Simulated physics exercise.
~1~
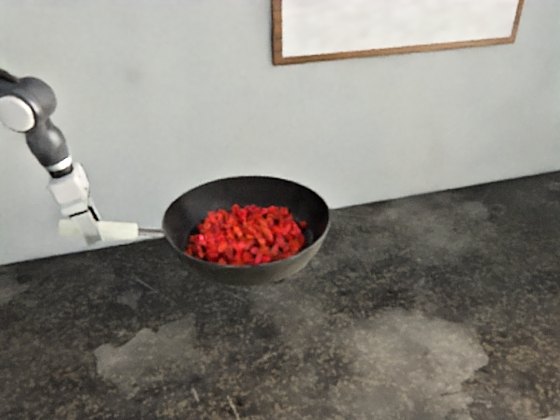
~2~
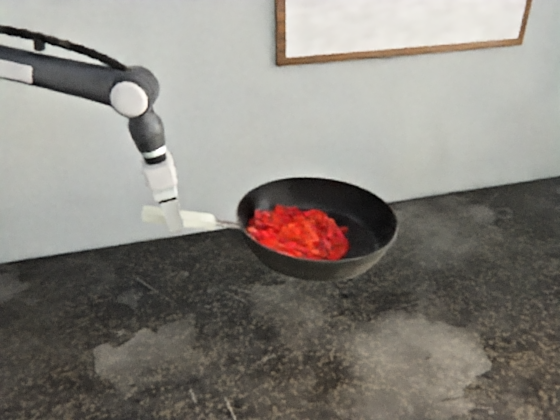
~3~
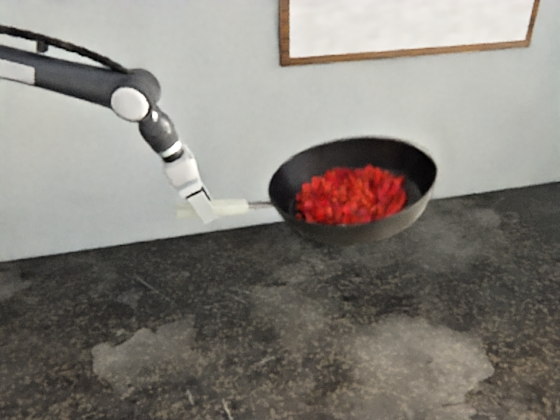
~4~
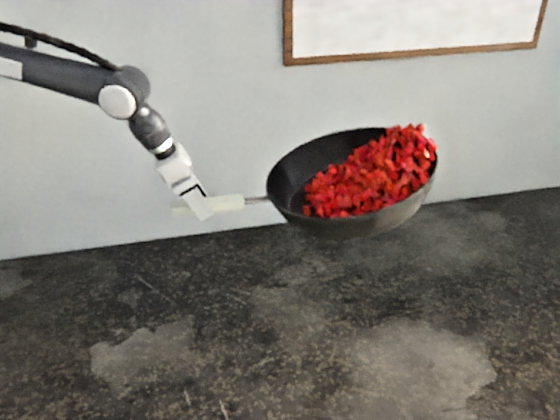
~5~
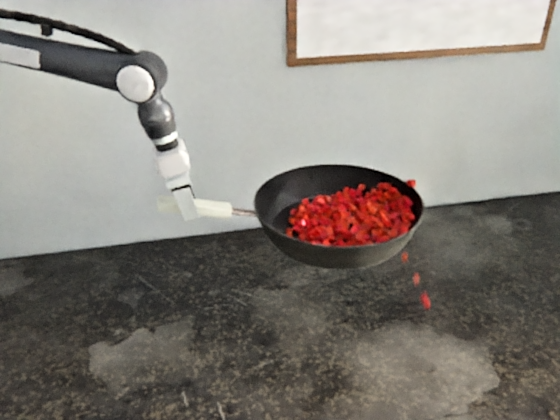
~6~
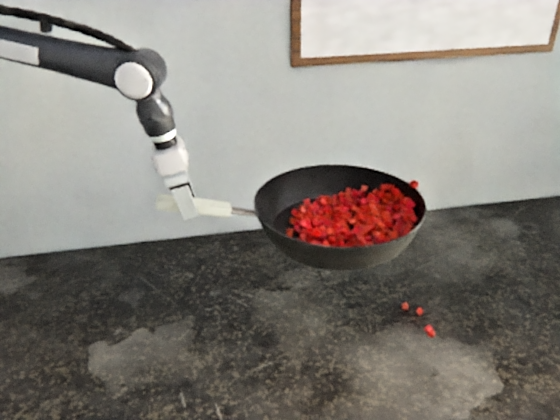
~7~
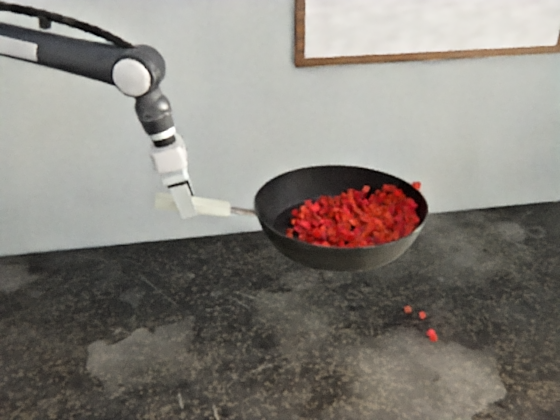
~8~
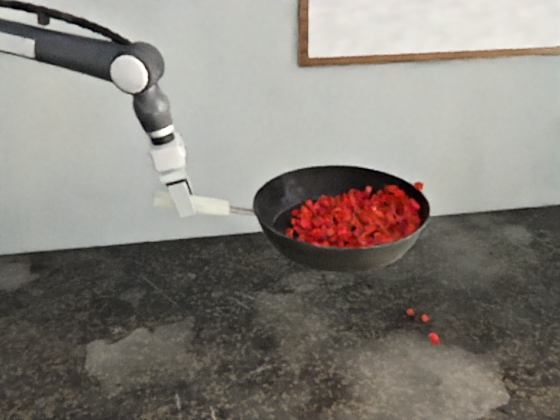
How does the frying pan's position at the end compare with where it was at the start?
The frying pan ends up clearly farther to the right than where it began, at a roughly similar height.
